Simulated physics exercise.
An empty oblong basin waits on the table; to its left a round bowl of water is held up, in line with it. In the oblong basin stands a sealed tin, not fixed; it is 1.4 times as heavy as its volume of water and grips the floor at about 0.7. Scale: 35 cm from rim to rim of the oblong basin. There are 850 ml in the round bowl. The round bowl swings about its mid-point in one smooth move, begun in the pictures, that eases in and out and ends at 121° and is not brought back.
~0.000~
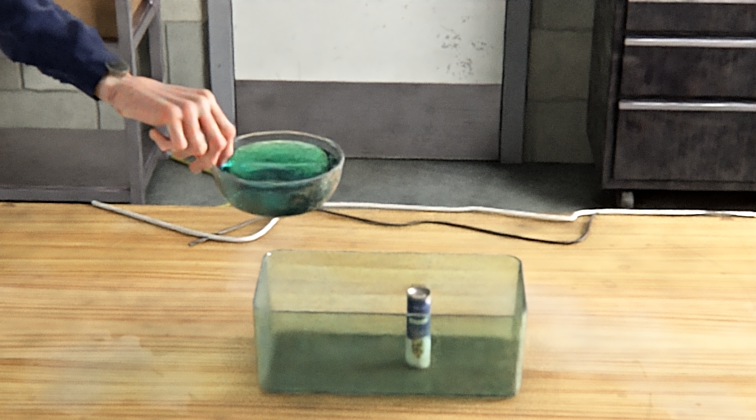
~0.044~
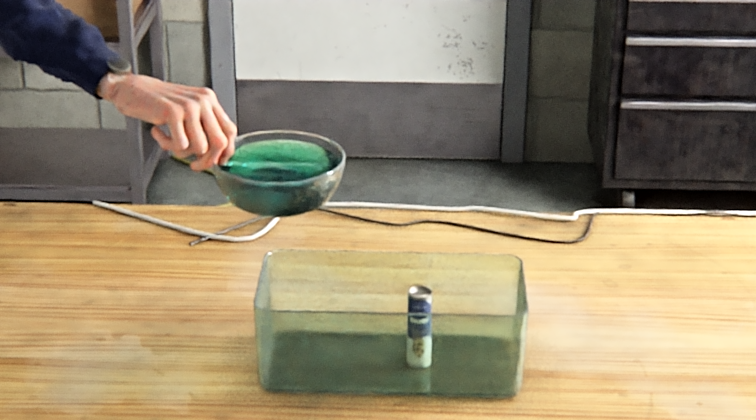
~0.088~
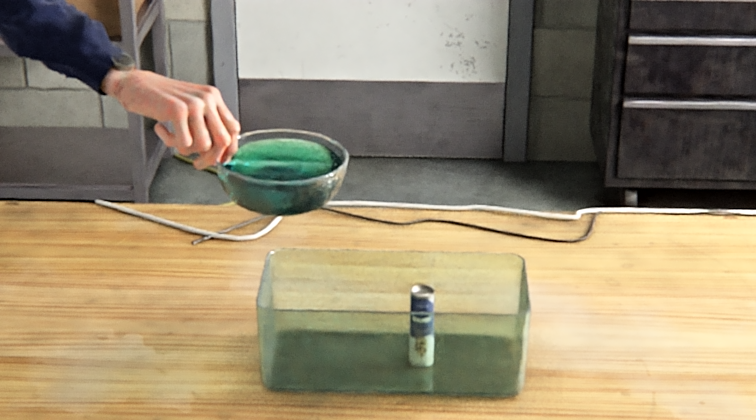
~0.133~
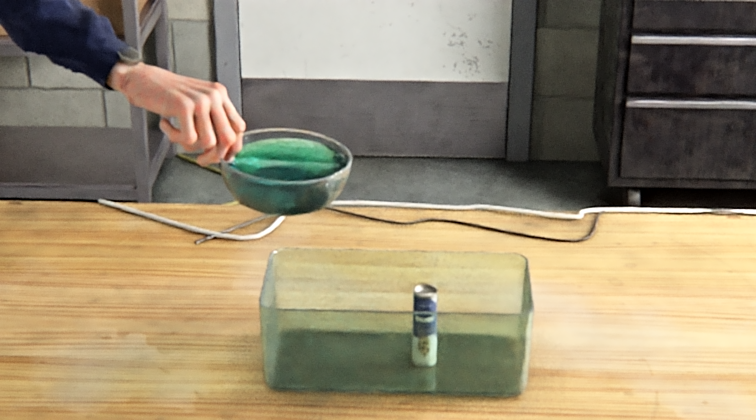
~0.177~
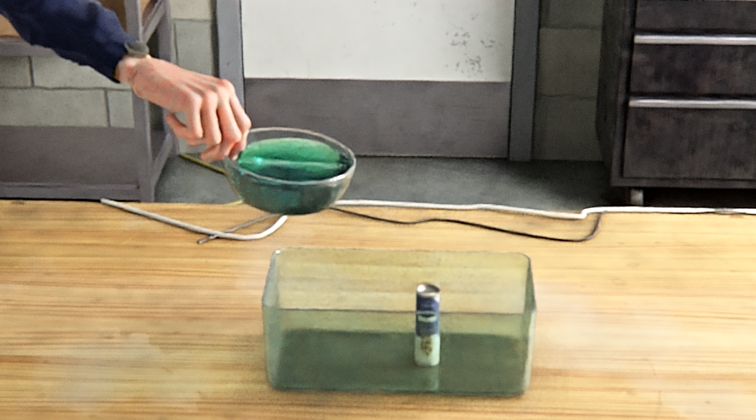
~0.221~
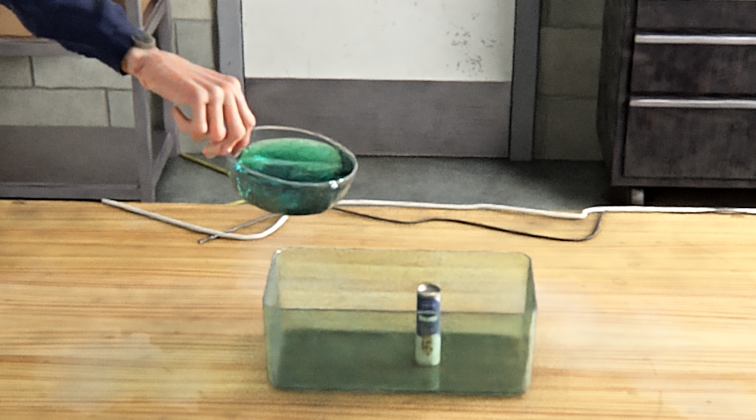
A hand held a round glass bowl of green liquid above a table, left of an oblong basin with a small tin standing inside, and slowly tilted the bowl slightly to the right.
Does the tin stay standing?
It stays up.
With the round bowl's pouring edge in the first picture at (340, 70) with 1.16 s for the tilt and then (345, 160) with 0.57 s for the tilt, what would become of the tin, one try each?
First it keeps standing; then it goes over.
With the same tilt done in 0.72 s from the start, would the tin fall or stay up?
The tin stays up.
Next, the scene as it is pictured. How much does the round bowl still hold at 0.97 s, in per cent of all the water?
Some 0 per cent.
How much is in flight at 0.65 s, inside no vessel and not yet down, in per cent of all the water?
Some 40 per cent.
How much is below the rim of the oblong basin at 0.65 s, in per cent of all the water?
Some 32 per cent.
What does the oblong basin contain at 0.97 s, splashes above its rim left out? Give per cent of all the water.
Near 98 in a hundred.
After 0.65 s the tilt is 72° and 28 per cent is still to pour; the tin stands where it began.
After 0.97 s the tilt is 113° and 0 per cent is still to pour; the tin stands where it began.
After 1.30 s the tilt is 121° and 0 per cent is still to pour; the tin stands where it began.
After 1.66 s the tilt is 121° and 0 per cent is still to pour; the tin stands where it began.
In the end the tin stands where it began.
